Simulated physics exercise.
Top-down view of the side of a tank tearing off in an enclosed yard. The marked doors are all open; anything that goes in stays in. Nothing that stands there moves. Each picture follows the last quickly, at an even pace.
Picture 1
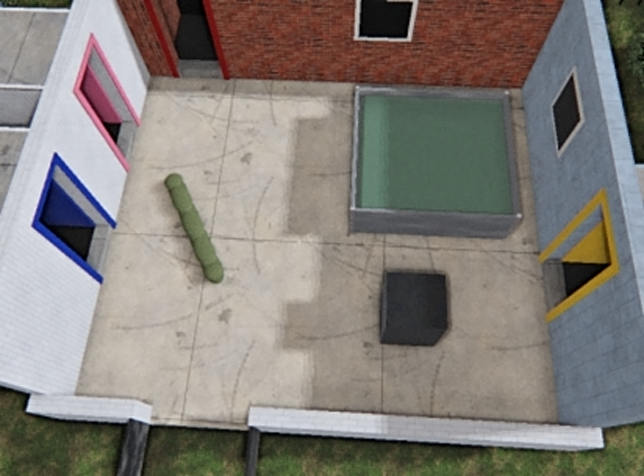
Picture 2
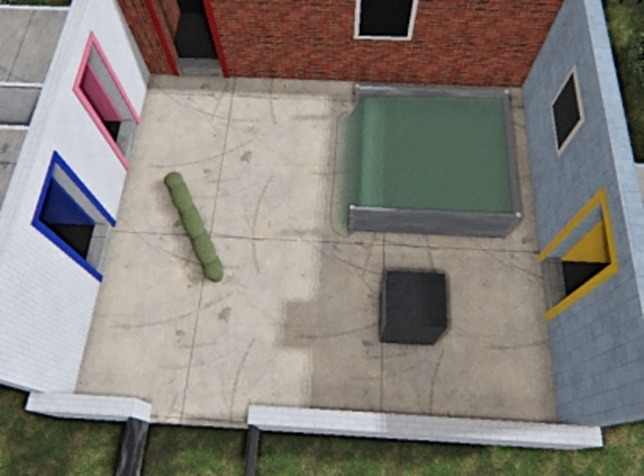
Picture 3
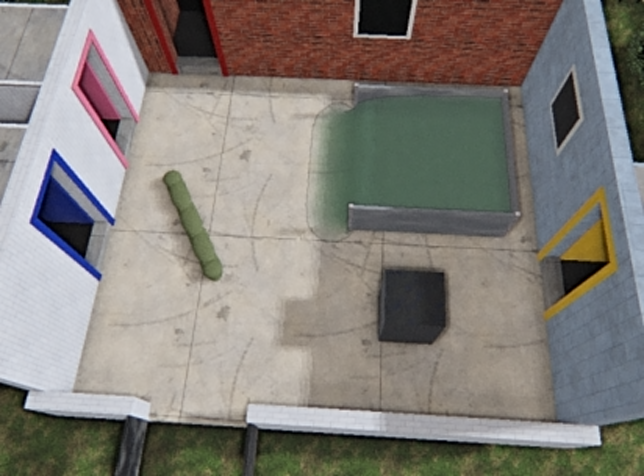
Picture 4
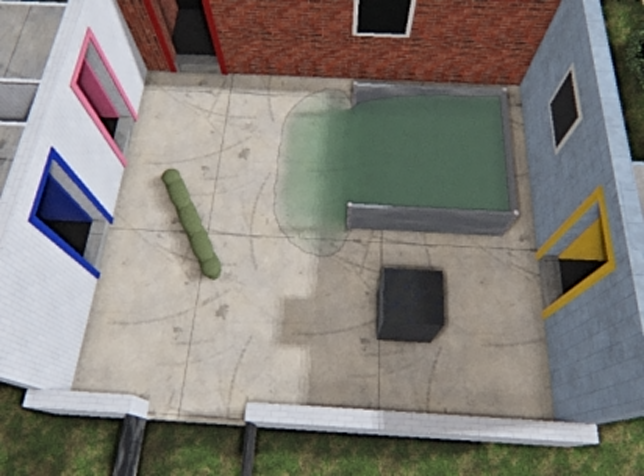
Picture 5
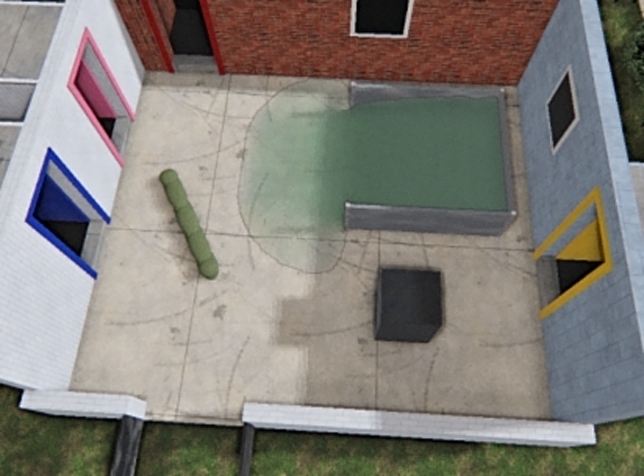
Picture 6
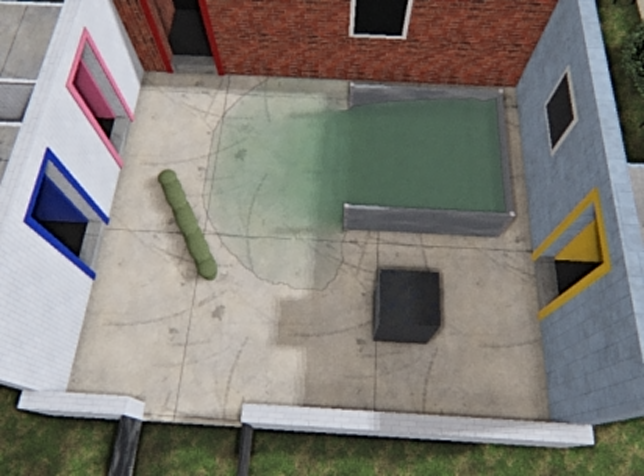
Walled concrete yard seen from above, with green water pouring from a tank's open left side and spreading left across the floor.
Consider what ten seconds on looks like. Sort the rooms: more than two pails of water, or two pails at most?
Blue door - two pails at most; red door - more than two pails; yellow door - two pails at most; pink door - more than two pails.
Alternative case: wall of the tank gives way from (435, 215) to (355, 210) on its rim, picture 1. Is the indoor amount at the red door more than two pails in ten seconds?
Red remains below.
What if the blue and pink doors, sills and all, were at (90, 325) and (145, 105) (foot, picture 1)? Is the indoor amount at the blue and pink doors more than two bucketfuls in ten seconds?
Taking them in turn, the blue one falls short and the pink one tops the two-pail mark.
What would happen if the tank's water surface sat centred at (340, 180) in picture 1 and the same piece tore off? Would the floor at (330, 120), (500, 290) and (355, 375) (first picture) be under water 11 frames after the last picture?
Parched, parched, parched.
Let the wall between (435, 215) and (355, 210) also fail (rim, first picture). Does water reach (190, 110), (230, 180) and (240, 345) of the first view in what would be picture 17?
Following the listed order, the three come out not reached, not reached and reached by the spill.
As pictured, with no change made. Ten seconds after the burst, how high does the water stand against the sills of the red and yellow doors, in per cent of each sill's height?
Estimate, in order: 20 and 50 percent.
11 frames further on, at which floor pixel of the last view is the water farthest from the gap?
Best guess: Near (129, 376).
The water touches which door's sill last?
The yellow door.
A moment on, water covers 40 % of the floor; the blue door not reached, the red door wet at the sill, nothing in, the yellow door not reached, the pink door under two buckets in.
Next, water covers 50 % of the floor; the blue door wet at the sill, nothing in, the red door wet at the sill, nothing in, the yellow door not reached, the pink door far over two buckets in.
Then, water covers 60 % of the floor; the blue door wet at the sill, nothing in, the red door over two buckets in, the yellow door not reached, the pink door far over two buckets in.
Later, water covers 75 % of the floor; the blue door wet at the sill, nothing in, the red door over two buckets in, the yellow door not reached, the pink door far over two buckets in.
In the end, water covers 95 % of the floor; the blue door wet at the sill, nothing in, the red door over two buckets in, the yellow door wet at the sill, nothing in, the pink door far over two buckets in.
